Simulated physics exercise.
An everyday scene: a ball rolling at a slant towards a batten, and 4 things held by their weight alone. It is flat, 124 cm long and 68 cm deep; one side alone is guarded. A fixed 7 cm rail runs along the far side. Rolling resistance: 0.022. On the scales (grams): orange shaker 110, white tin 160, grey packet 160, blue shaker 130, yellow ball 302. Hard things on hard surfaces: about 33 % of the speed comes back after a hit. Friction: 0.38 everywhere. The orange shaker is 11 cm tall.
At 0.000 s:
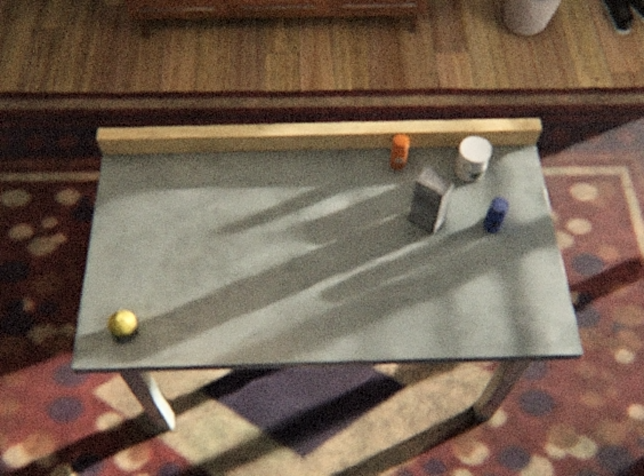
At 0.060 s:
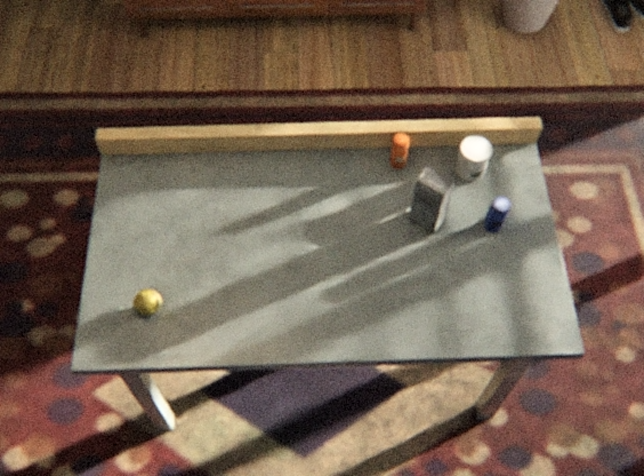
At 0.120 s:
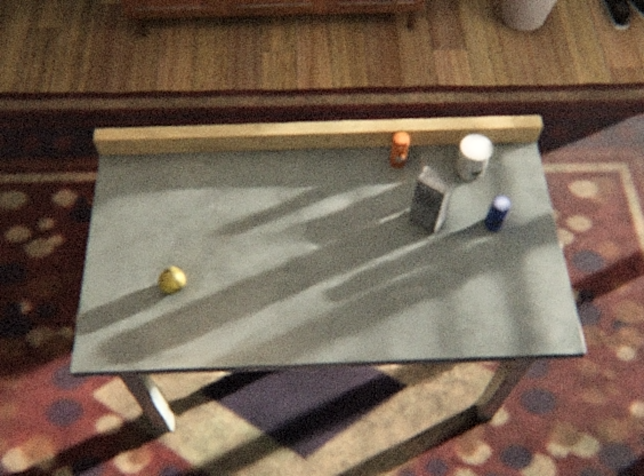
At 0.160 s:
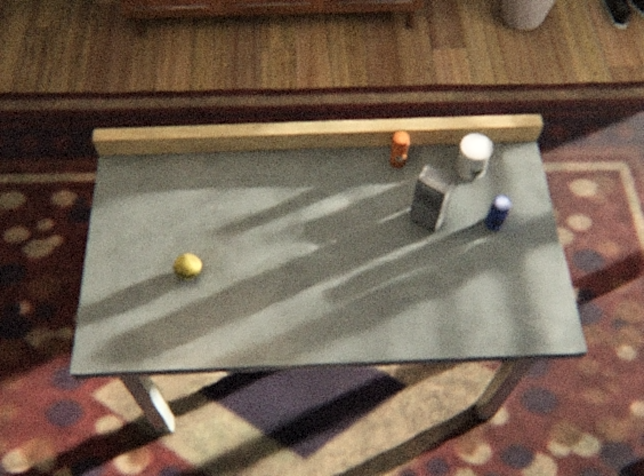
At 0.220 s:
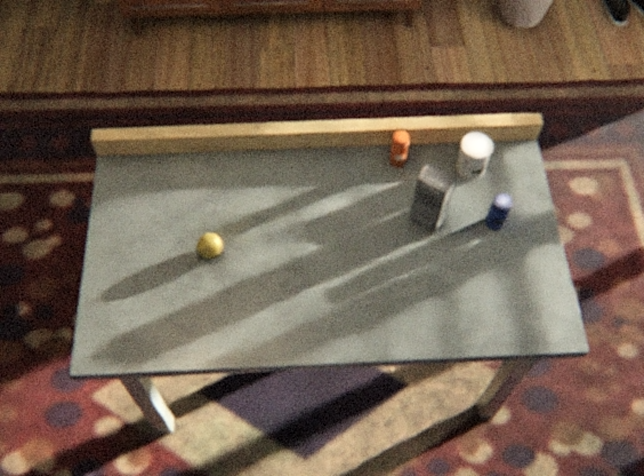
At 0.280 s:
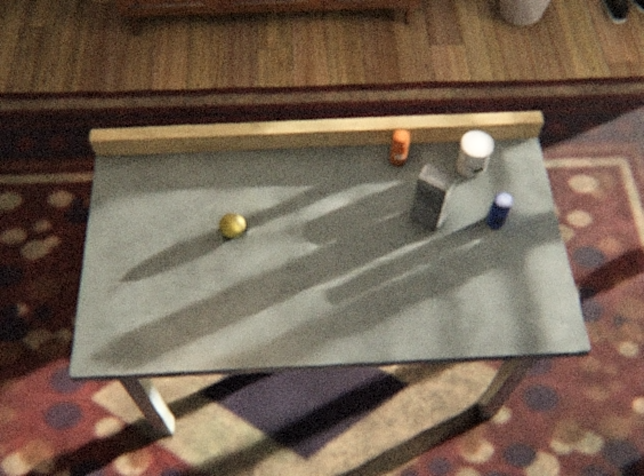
The clip opens on a grey table with a wooden strip along its far edge, a yellow ball near the left front corner and an orange shaker, white tin, grey packet and blue shaker at the right. The ball rolls diagonally away and rightward across the tabletop, while the other objects stay put.
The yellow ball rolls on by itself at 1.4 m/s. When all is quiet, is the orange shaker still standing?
The orange shaker tips over.
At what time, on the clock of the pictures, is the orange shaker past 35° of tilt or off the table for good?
Near 1.0 s.
By 0.58 s, yellow ball near (328, 153).
By 1.08 s, yellow ball near (429, 176); orange shaker on its side near (434, 147).
By 1.78 s, yellow ball near (520, 201); orange shaker on its side near (438, 151).
By 2.68 s, yellow ball near (546, 298); orange shaker on its side near (438, 151).
When it is over (2.9 s), lying over on the table, orange shaker; the other 3 within 4 cm of the start. End places, in pixels of the last picture, orange shaker near (438, 151).
